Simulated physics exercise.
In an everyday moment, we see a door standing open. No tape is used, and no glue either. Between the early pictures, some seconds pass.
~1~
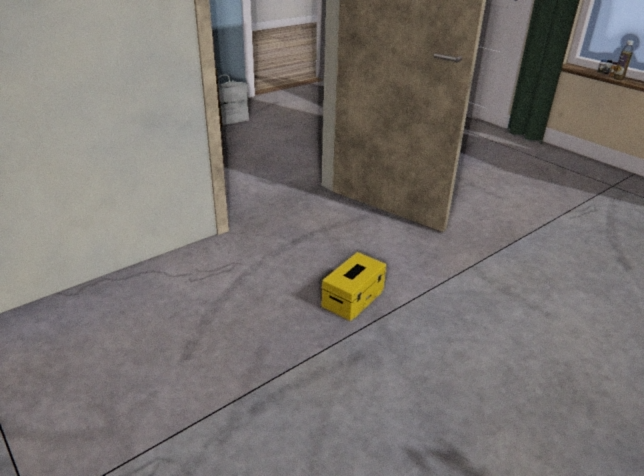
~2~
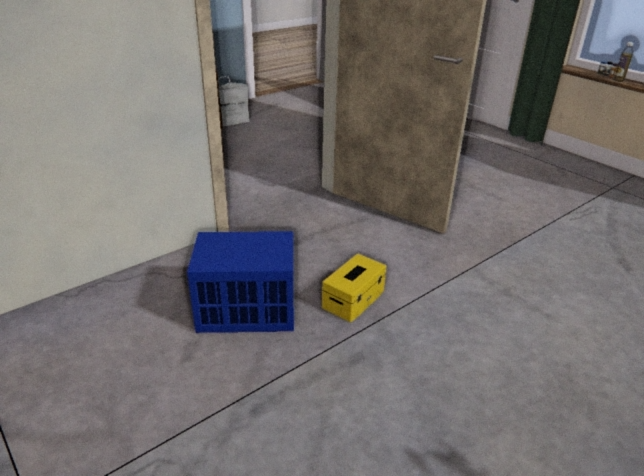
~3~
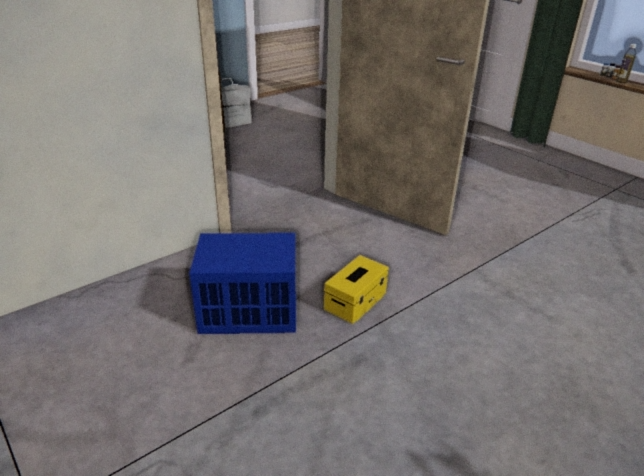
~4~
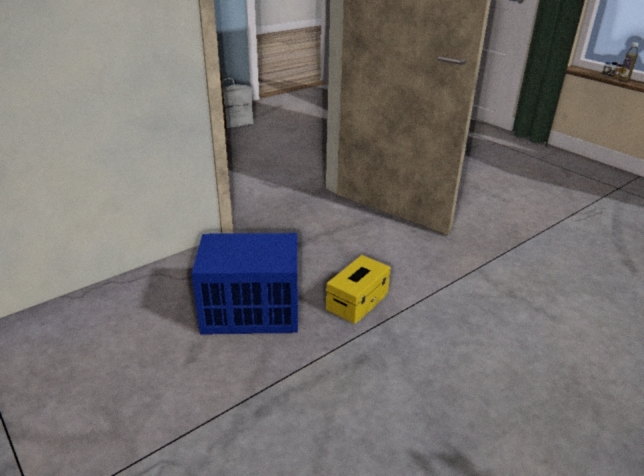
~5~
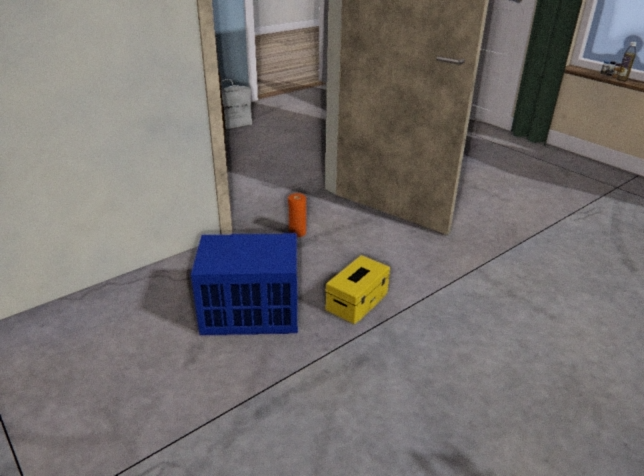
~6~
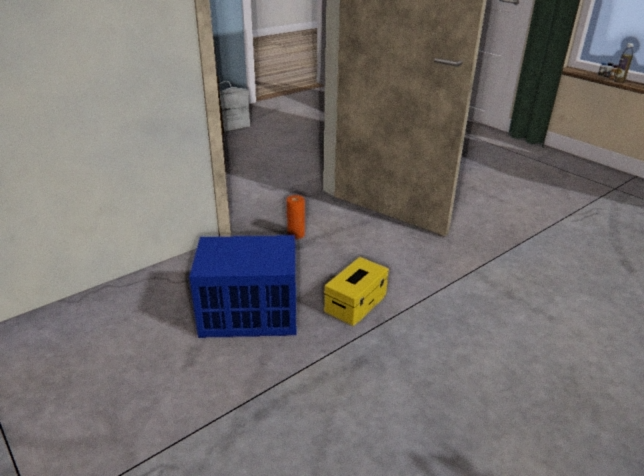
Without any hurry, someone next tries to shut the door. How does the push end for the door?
The door swings fully shut.
Then, 1.00 s later than the last frame, door at 65°.
Then, 1.80 s later than the last frame, door at 19°; orange roll moved about its own width near (280, 213).
Then, 2.20 s later than the last frame, door at 0°; orange roll moved well along near (255, 202).
When it is over, door at 0°; moved from the start, orange roll; the other 2 as before. End places, in pixels of the last picture, orange roll near (257, 202).
